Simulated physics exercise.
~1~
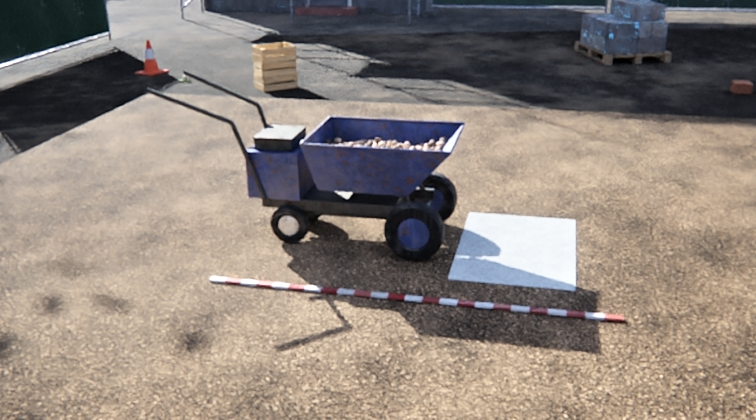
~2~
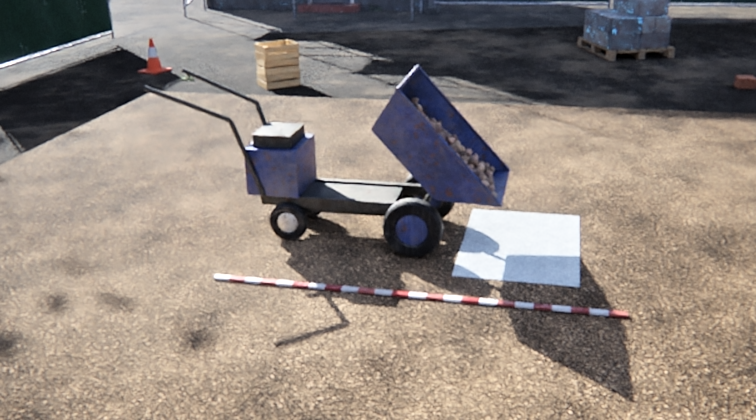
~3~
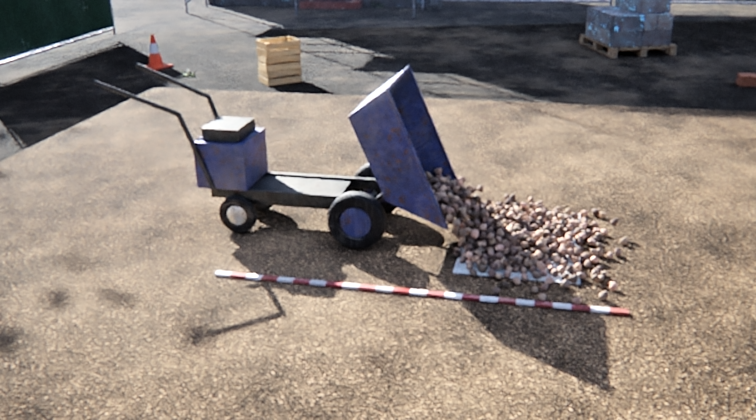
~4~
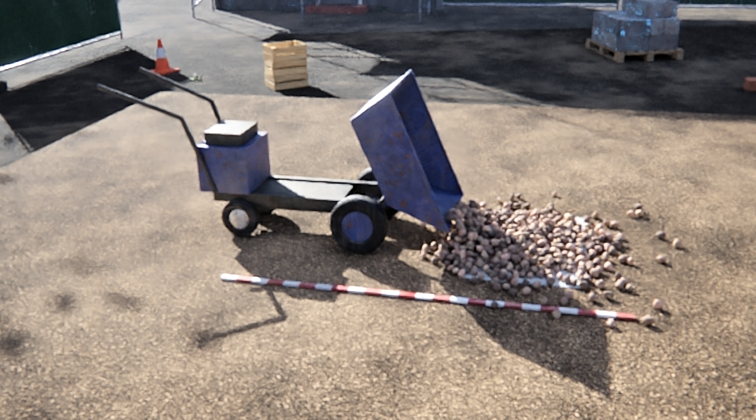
In a sunlit yard of brown gritty ground, seen from the side and slightly above by a gently swaying camera, a blue motor barrow with black handles stands beside a pale square sheet. A red and white striped staff lies in front, with an orange cone and wooden crate behind. The stone-filled skip tips steeply to the right, and the barrow moves back leftward as smooth stones pour out. They spread into a heap covering most of the sheet, with some short of it and strays rolling beyond, while the skip stays raised, nearly empty.
